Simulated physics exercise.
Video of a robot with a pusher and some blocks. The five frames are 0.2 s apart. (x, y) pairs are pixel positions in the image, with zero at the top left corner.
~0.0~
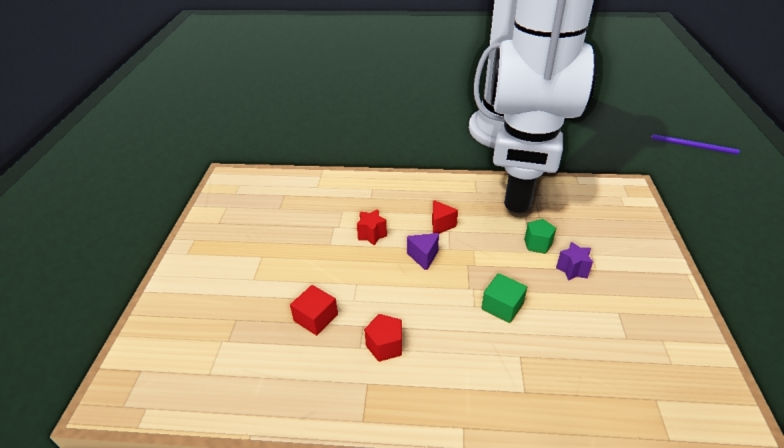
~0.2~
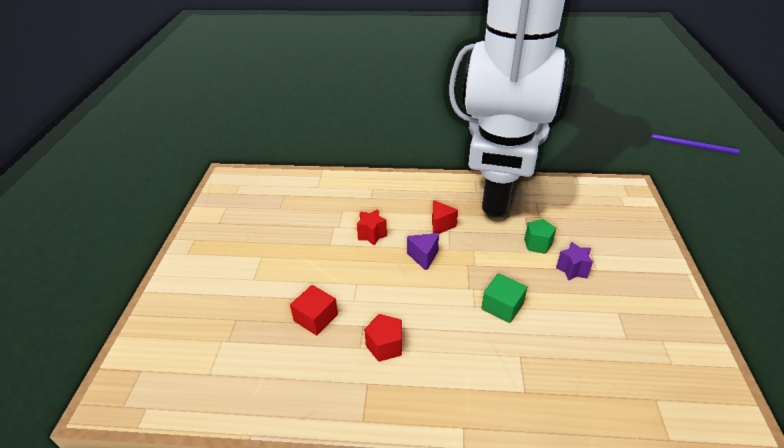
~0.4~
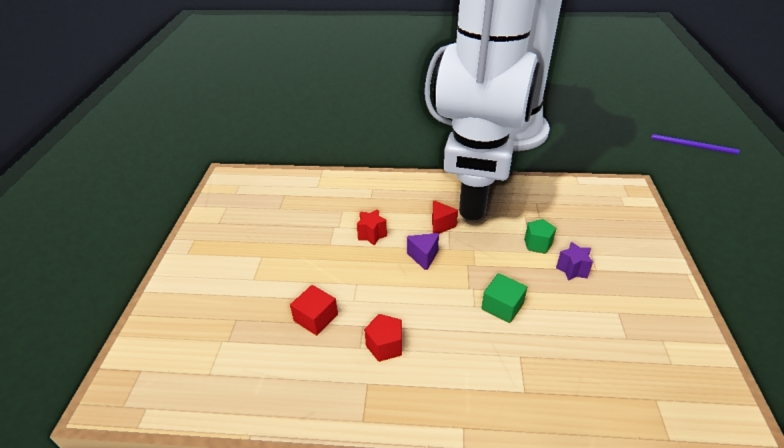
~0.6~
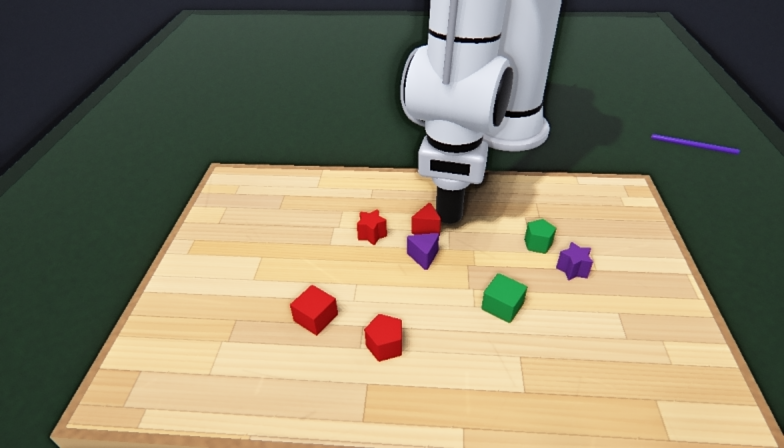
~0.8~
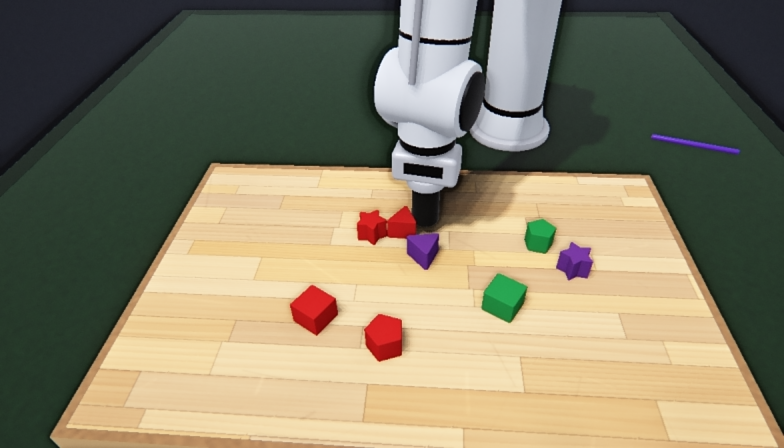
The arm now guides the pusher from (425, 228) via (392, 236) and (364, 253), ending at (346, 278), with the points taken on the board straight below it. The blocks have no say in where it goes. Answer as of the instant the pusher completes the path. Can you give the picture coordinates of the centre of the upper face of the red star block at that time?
The red star block ends near (342, 223).
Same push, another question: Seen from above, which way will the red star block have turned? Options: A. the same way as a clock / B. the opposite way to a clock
Answer: A.
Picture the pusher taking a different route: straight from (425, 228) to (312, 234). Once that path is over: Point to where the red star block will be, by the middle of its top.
In the picture, that point is around (303, 234).
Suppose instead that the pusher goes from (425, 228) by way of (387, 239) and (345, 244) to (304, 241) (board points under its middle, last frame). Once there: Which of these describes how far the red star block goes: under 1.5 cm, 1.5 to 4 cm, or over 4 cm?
The answer will be the long band, over 4 cm.
On the path given first. One third of the way, pusher at (391, 228); red star block at (356, 220), turned 50° clockwise; red three-sided block at (373, 230), turned 20° anticlockwise.
Two thirds of the way, pusher at (363, 245); red star block at (342, 223), turned 110° clockwise; red three-sided block at (345, 250), turned 30° anticlockwise.
At the end, pusher at (345, 269); red star block at (342, 223), turned 110° clockwise; red three-sided block at (322, 273); purple three-sided block in place.
